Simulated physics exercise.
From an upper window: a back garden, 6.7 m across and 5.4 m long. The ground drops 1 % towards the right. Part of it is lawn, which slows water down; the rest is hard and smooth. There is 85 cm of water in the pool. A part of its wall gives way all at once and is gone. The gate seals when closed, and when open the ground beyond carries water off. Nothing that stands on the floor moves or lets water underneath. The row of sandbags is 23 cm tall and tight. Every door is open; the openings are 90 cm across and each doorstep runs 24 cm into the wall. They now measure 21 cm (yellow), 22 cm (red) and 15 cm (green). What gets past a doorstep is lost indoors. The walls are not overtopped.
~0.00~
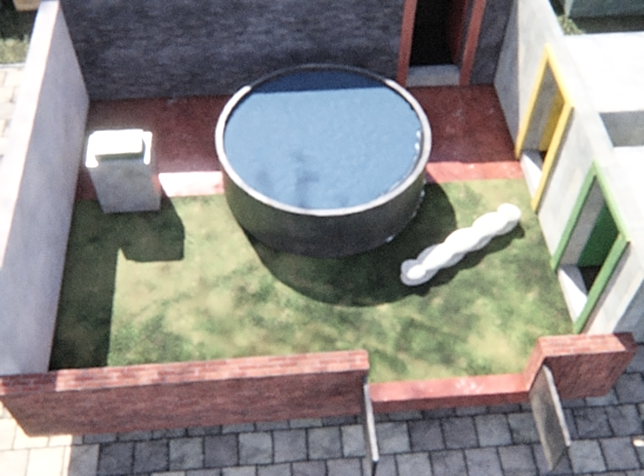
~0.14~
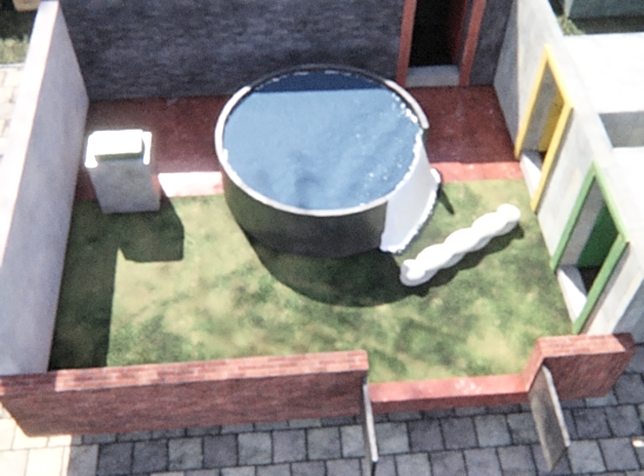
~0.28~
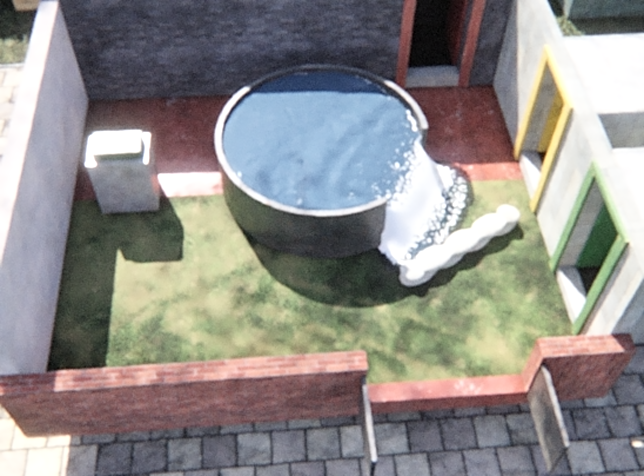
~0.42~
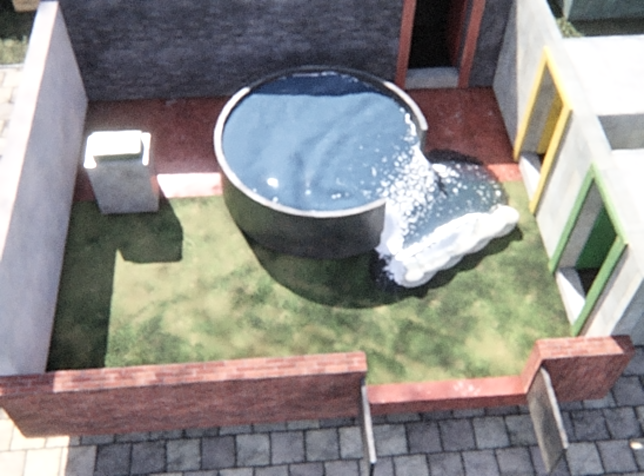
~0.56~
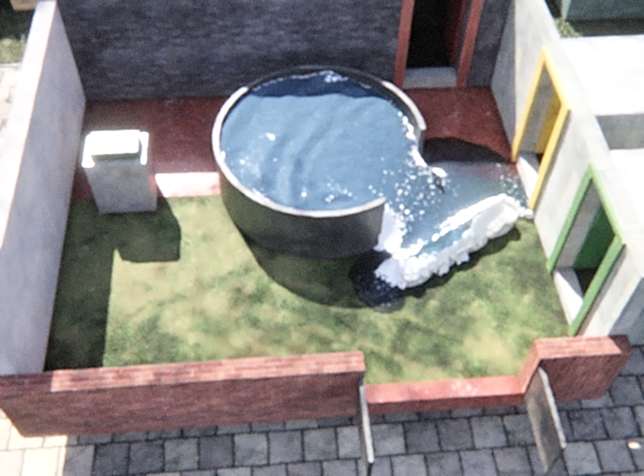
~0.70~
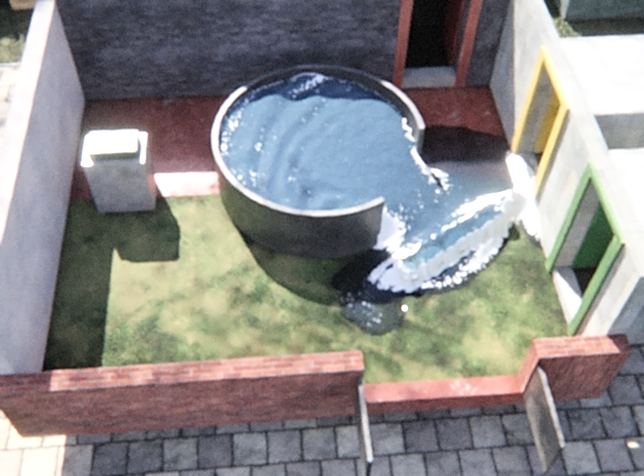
A round pool's wall opens at the right and water pours out over a white barrier.
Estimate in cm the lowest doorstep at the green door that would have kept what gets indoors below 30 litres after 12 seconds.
Some 21 cm above the ground.
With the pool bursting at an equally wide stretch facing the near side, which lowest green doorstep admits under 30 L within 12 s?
Some 8.0 cm.
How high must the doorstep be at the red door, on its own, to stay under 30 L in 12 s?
Roughly 22 cm at red.
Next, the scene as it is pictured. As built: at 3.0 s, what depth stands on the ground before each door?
Depths in cm: Yellow 41, red 26, green 23.
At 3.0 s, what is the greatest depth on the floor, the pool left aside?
Roughly 43 cm.
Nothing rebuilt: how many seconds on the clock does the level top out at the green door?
At about 2.6 s.
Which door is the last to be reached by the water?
The red one.
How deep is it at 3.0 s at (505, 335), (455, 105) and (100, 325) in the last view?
Roughly 27, 19 and 0 cm, in turn.
After 1.4 s water covers 35 % of the floor, deepest (60 cm) near (450, 239); 21 cm at the green door, 0 litres in over its 15 cm doorstep.
After 3.0 s water covers 55 % of the floor, deepest (43 cm) near (522, 188); 23 cm at the green door, 45 litres in over its 15 cm doorstep.
After 12.0 s water covers 95 % of the floor, deepest (17 cm) near (495, 106); 10 cm at the green door, 82 litres in over its 15 cm doorstep.
At the green door as built, the water arrived by 1.1 s and peaked near 26 cm at 2.6 s.
With a doorstep of 19 cm, 45 litres would have come in within the 12 s; with 25.5 cm, 10 litres. So under 30 litres takes about 21 cm.
